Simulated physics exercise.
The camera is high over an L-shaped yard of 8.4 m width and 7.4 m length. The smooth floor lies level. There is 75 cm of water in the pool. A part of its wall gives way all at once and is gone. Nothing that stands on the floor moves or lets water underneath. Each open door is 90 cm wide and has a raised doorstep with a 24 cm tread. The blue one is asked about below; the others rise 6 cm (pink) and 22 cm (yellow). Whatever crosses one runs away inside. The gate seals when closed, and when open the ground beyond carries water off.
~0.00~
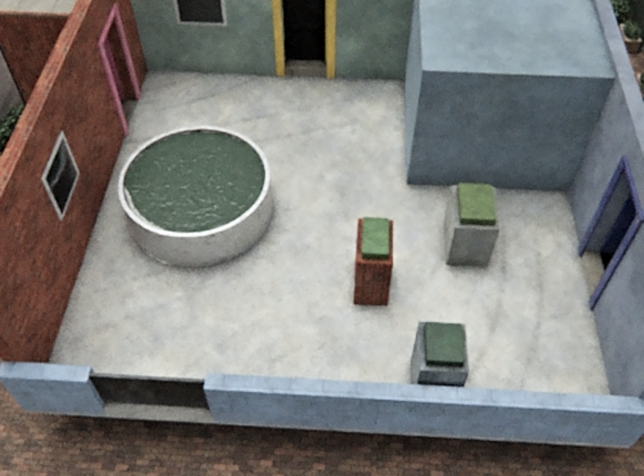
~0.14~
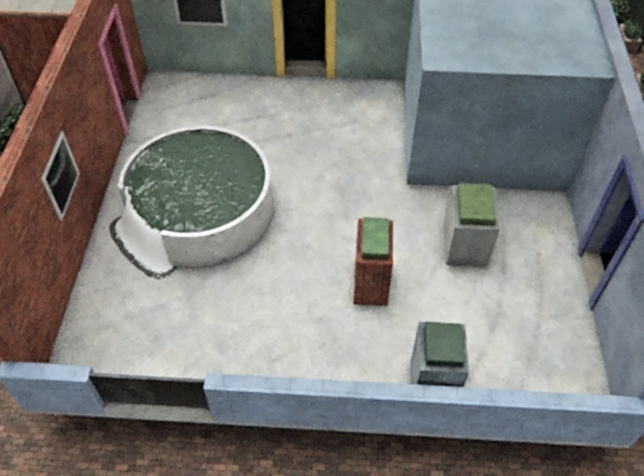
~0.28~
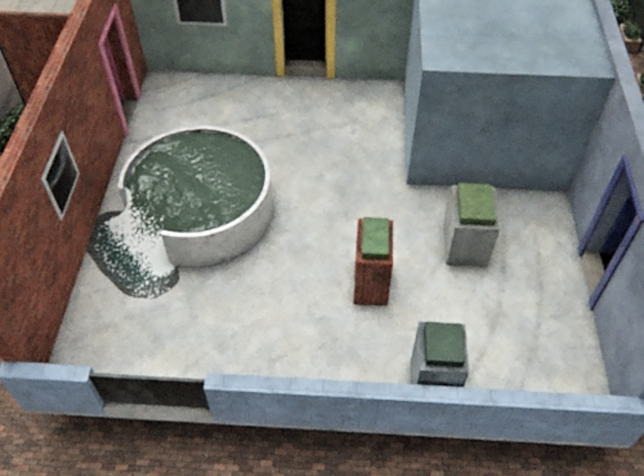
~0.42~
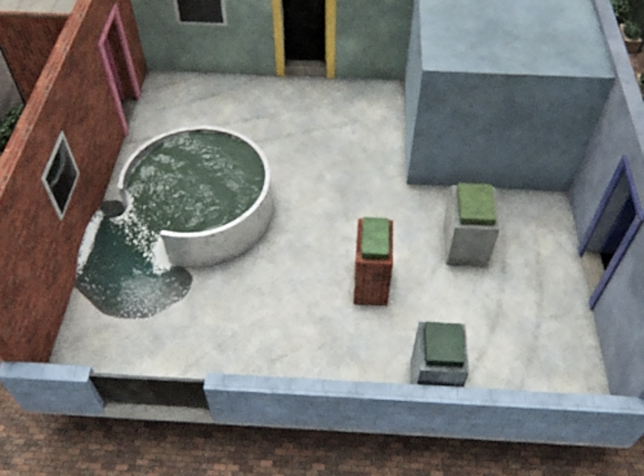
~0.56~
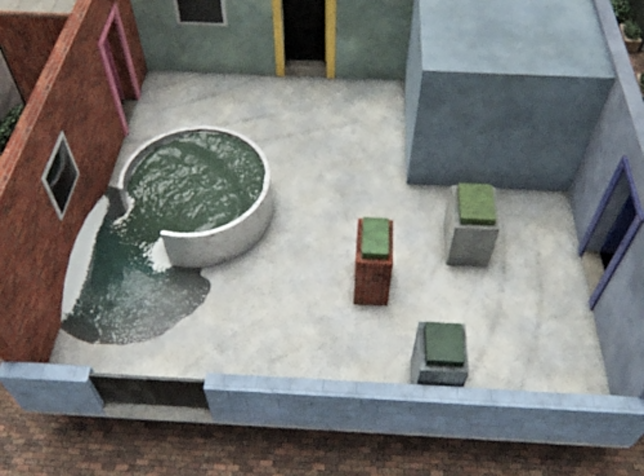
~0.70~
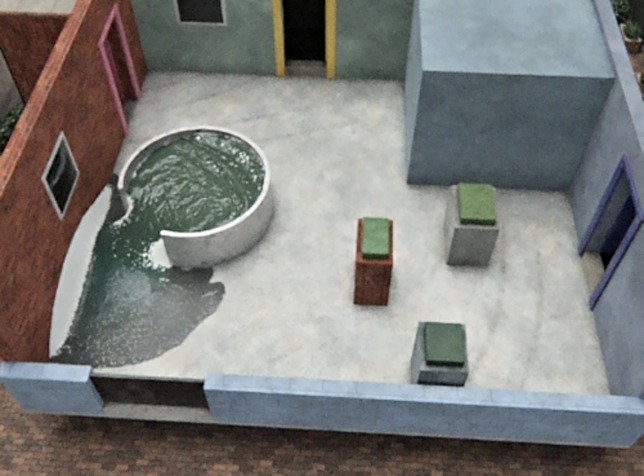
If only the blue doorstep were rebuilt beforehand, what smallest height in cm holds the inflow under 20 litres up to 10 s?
Close to 13 cm is just enough.
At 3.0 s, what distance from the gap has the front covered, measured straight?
Some 5.8 m out.
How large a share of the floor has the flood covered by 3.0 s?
Near 40 per cent is wet.
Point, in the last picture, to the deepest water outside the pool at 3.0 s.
Around (41, 388).
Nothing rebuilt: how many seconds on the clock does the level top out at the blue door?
At about 5.0 s.
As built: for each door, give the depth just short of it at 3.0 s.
Depths in cm: Pink 5, yellow 0, blue 0.
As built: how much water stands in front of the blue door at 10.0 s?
Roughly 10.5 cm deep.
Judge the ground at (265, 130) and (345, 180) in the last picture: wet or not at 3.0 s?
In that order: Not reached, not reached.
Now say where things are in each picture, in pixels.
In the first picture, still water, 75 cm deep, in the pool at (195, 181); the blue door at (606, 242) is dry.
In the second picture, the front is at (152, 273), 0.3 m from the gap at (140, 234); 0.4 m2 of floor is wet, 75 cm left at the back.
In the third picture, the gap is at (141, 237), the front 0.8 m out at (136, 294); the back of the pool holds 75 cm.
In the fourth picture, the gap is at (141, 238), the front 1.2 m out at (105, 308); the back of the pool holds 75 cm.
In the fifth picture, the front is at (63, 322), 1.8 m from the gap at (141, 238); 3.5 m2 of floor is wet, 75 cm left at the back.
In the sixth picture, the gap is at (141, 237), the front 2.3 m out at (52, 356); the back of the pool holds 71 cm; the blue door at (606, 242), 7.5 m from the gap, is still 6.6 m from the nearest water.
After 1.4 s water covers 15 % of the floor, deepest (64 cm) near (44, 377); it has not reached the blue door.
After 3.0 s water covers 40 % of the floor, deepest (40 cm) near (41, 388); it has not reached the blue door.
After 10.0 s water covers 100 % of the floor, deepest (12 cm) near (563, 196); 11 cm at the blue door, 0 litres in over its 19 cm doorstep.
At the blue door as built, the water arrived by 4.0 s and peaked near 18 cm at 5.0 s.
With a doorstep of 12 cm, 32 litres would have come in within the 10 s; with 14 cm, 12 litres. So under 20 litres takes about 13 cm.
